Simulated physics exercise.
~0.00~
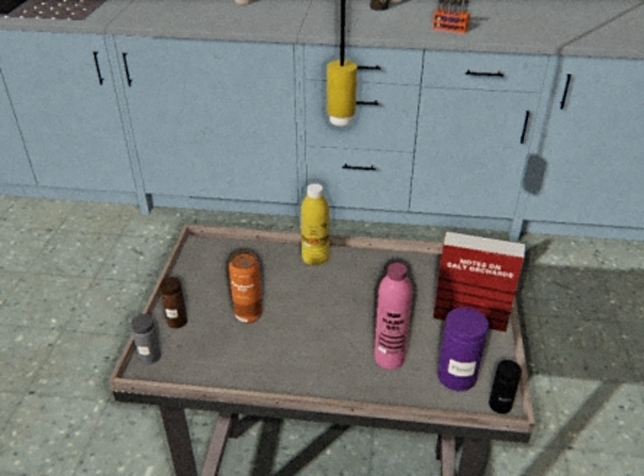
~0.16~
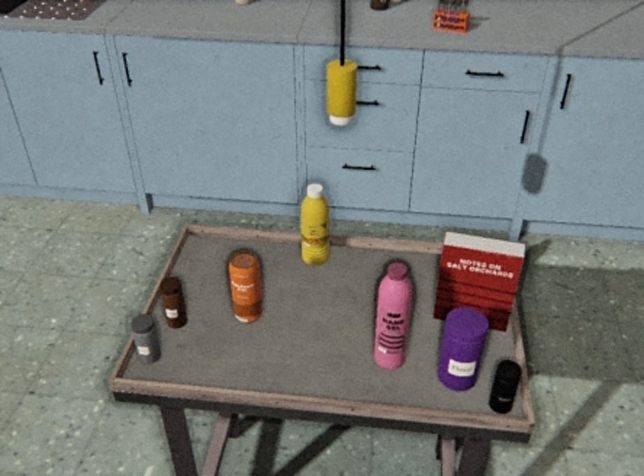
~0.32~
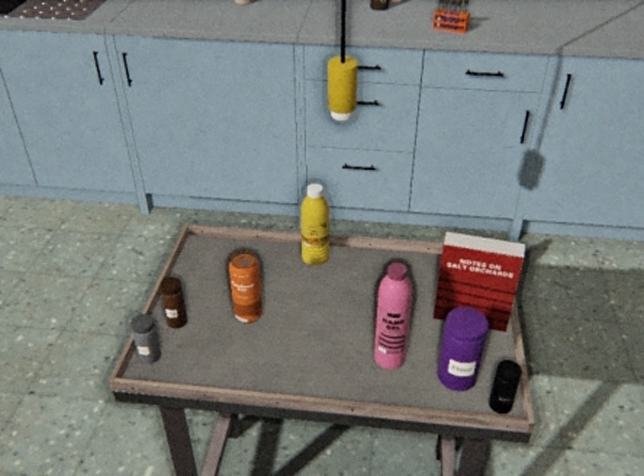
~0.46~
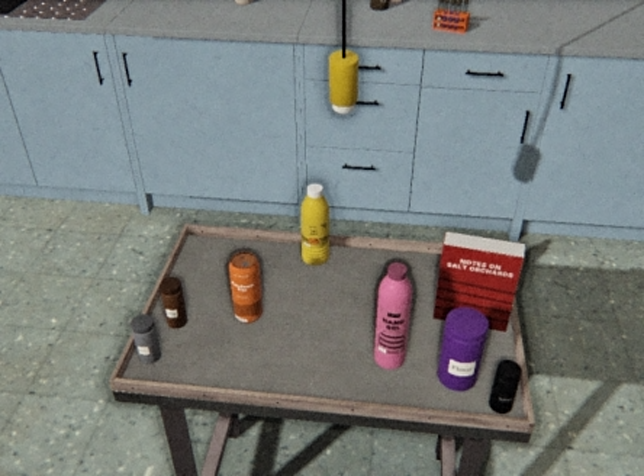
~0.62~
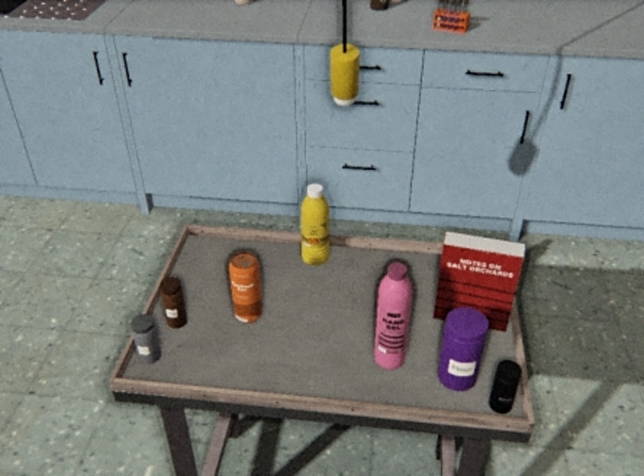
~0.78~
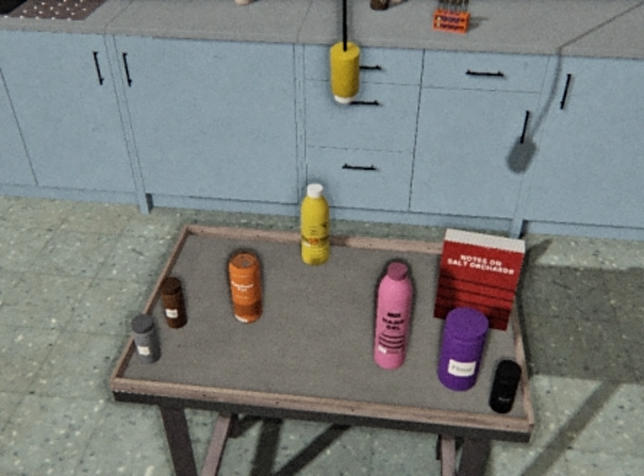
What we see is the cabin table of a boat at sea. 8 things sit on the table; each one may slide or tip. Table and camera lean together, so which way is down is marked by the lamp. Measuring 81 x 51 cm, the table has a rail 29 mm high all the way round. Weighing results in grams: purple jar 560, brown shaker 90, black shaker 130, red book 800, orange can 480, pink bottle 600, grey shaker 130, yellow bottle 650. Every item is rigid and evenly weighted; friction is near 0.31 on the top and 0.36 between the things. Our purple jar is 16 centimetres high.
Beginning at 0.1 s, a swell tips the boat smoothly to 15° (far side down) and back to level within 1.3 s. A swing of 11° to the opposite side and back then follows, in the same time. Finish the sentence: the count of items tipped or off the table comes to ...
The count of items tipped or gone comes to exactly one.
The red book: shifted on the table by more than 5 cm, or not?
As for the red book, it gets displaced.
By 0.98 s, floor tilted 11°, far side down; red book rocked 25° off its seat.
By 1.08 s, floor tilted 7°, far side down; red book rocked 57° off its seat.
By 1.18 s, floor tilted 4°, far side down; red book on its side.
By 1.58 s, floor tilted 2°, near side down; red book on its side.
When it is over (3.2 s), lying over on the table, red book; the other 7 within 5 cm of the start. In the last view, purple jar near (462, 350), brown shaker near (174, 303).
